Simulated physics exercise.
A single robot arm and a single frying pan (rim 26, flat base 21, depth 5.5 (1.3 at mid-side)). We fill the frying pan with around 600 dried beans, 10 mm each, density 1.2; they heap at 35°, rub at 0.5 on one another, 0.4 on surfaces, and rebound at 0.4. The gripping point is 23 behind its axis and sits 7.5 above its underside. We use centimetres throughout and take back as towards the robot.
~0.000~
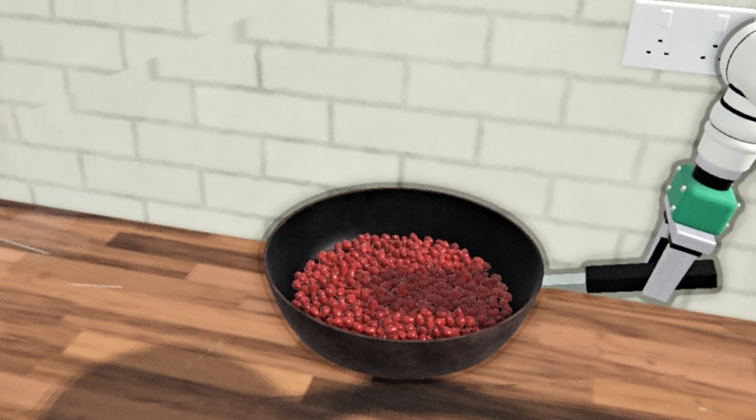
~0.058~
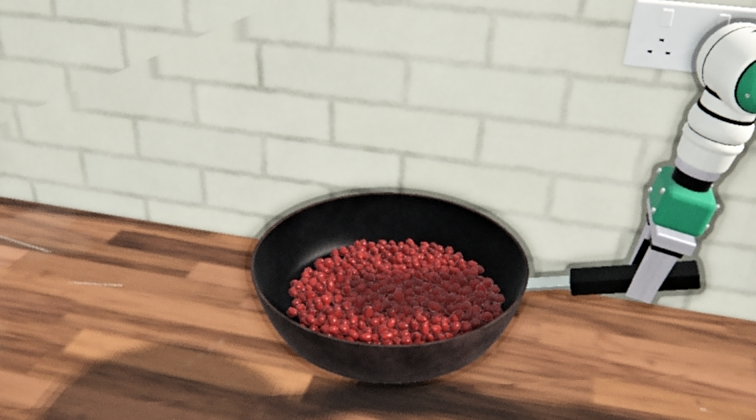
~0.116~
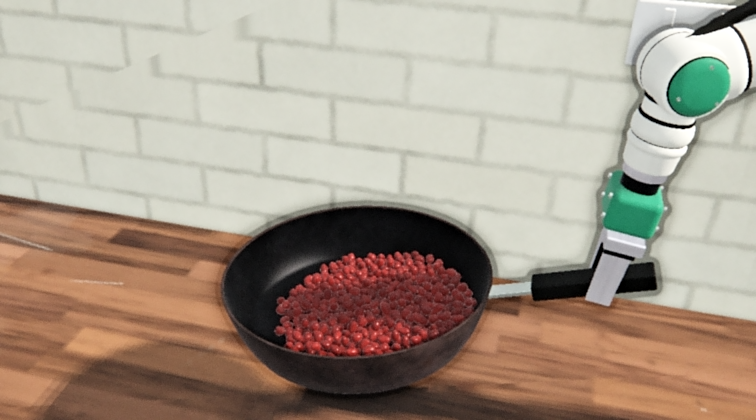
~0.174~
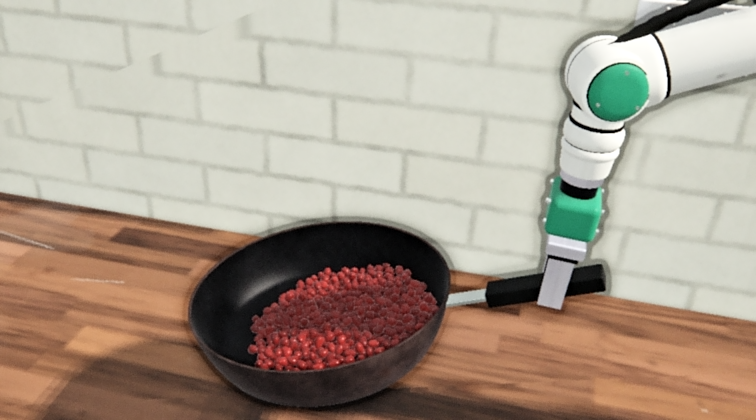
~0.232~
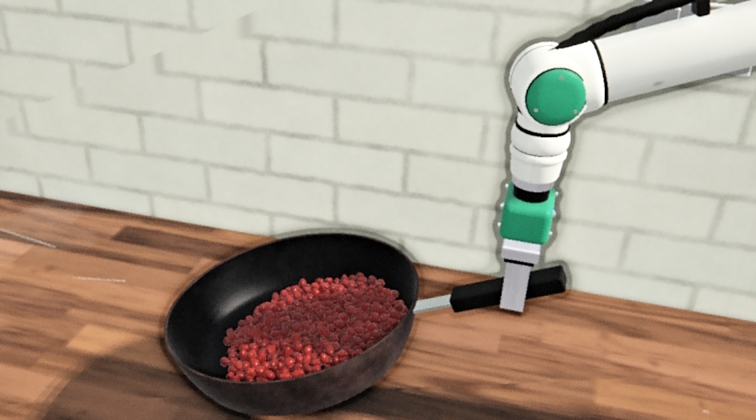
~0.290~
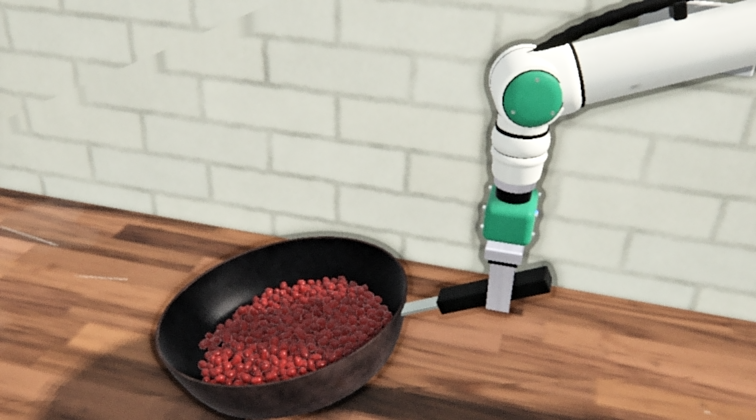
A white and green robot arm held a black frying pan full of red beans by its handle and moved it left across a wooden worktop, slowly tilting it as it went.
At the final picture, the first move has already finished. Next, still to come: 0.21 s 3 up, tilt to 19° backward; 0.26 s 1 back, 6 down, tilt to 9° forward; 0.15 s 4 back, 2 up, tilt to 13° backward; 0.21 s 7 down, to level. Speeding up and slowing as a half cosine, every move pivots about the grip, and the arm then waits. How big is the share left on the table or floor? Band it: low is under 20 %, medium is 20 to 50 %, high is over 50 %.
Band: Low.
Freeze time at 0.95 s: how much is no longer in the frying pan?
About 10 % up to now.
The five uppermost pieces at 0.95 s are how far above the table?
Estimated height above table: About 37 centimetres.
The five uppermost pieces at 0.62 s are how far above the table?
About 38 centimetres.
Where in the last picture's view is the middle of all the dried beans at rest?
I'd put it somewhere around (338, 370) in the last picture.
After 0.62 s, tilted 6° backward, highest piece 38 above the table; 495 in the frying pan, 106 in flight or on a rim.
After 0.95 s, tilted 12° backward, highest piece 38 above the table; 528 in the frying pan, 10 on the table or floor, 63 in flight or on a rim.
After 1.32 s, level, highest piece 14 above the table; 562 in the frying pan, 36 on the table or floor, 3 in flight or on a rim.
After 2.37 s, level, highest piece 14 above the table; 562 in the frying pan, 39 on the table or floor.
At rest, 562 in the frying pan, 39 on the table or floor. That is 6 % on the table or floor.
